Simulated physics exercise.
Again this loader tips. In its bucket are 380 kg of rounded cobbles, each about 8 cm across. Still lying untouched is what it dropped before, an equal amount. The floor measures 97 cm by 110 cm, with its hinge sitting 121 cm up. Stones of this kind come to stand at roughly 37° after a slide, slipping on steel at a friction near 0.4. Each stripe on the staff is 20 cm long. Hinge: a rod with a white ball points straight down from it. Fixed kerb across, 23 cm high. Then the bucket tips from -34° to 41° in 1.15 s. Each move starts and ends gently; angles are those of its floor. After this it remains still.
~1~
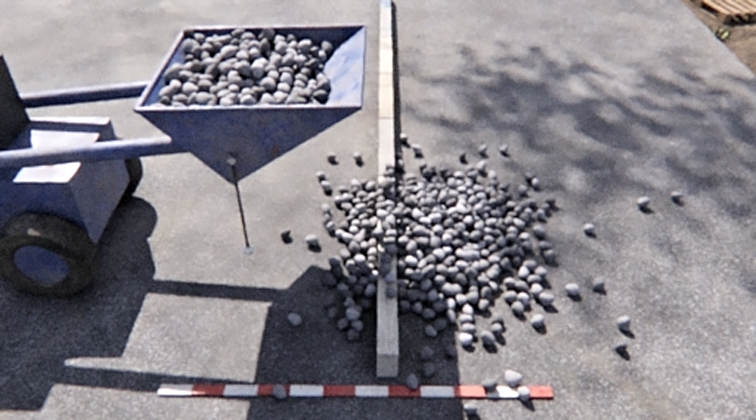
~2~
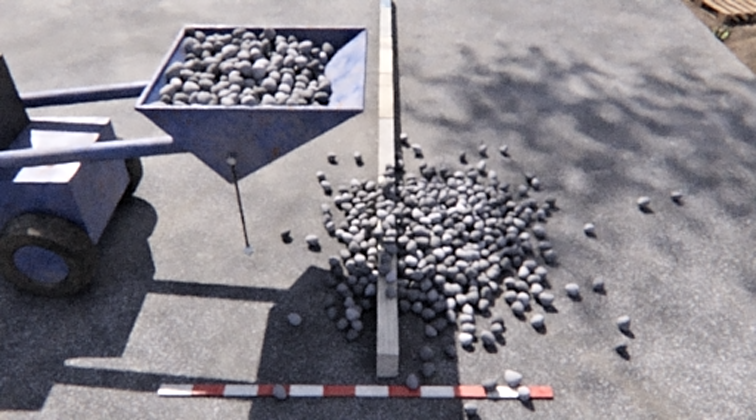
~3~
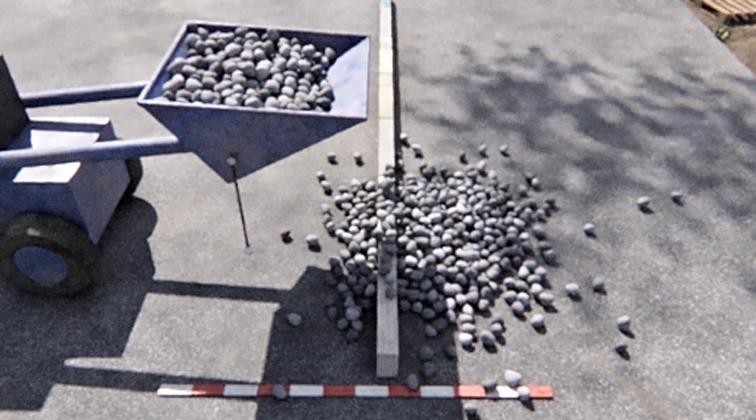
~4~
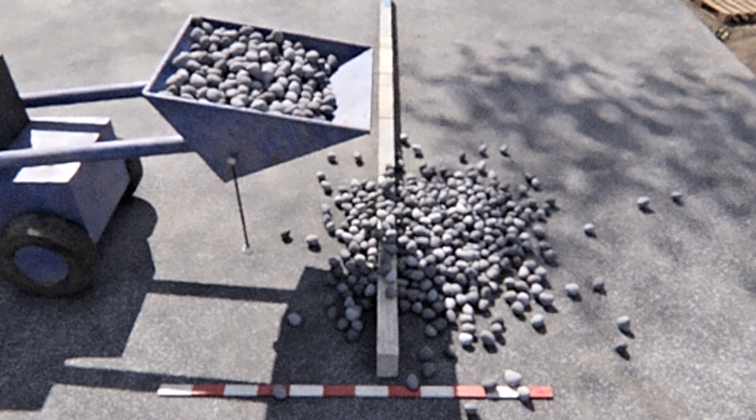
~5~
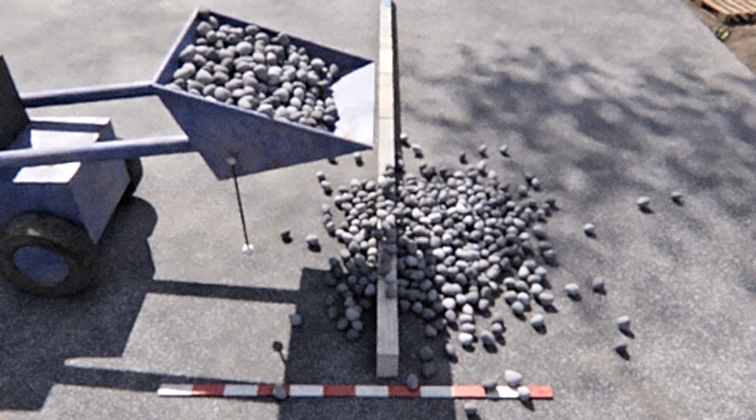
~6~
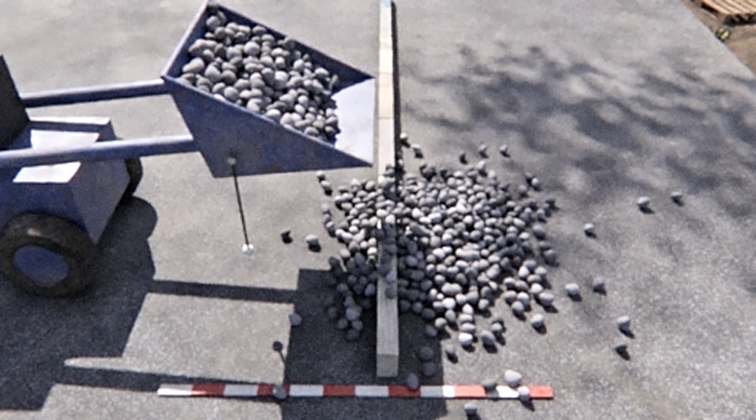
A blue loader's bucket full of grey cobbles gradually tilts, its right-hand lip sinking lower.
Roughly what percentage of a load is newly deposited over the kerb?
Around 36 per cent of a load is newly deposited there.
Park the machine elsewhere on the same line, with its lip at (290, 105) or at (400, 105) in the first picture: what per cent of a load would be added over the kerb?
Roughly 0 and 85 per cent, in that order.
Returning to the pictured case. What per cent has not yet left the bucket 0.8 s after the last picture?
About 55 percent.
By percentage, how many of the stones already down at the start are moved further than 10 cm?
I'd put it at about 10 per cent.
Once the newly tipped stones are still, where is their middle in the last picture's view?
Near (367, 231).
Then, 0.4 s after the last picture the floor is at 29°; in per cent of one load, 100 in the bucket, 22 on this side of the kerb, 79 over the kerb; the foremost stones are at (610, 253).
Then, 0.8 s after the last picture the floor is at 41°; in per cent of one load, 57 in the bucket, 64 on this side of the kerb, 79 over the kerb; the foremost stones are at (610, 253).
Then, 1.1 s after the last picture the floor is at 41°; in per cent of one load, 8 in the bucket, 89 on this side of the kerb, 103 over the kerb; the foremost stones are at (610, 253).
Then, 3.7 s after the last picture the floor is at 41°; in per cent of one load, 0 in the bucket, 86 on this side of the kerb, 114 over the kerb; the foremost stones are at (623, 266). Net gain over the kerb, 36.
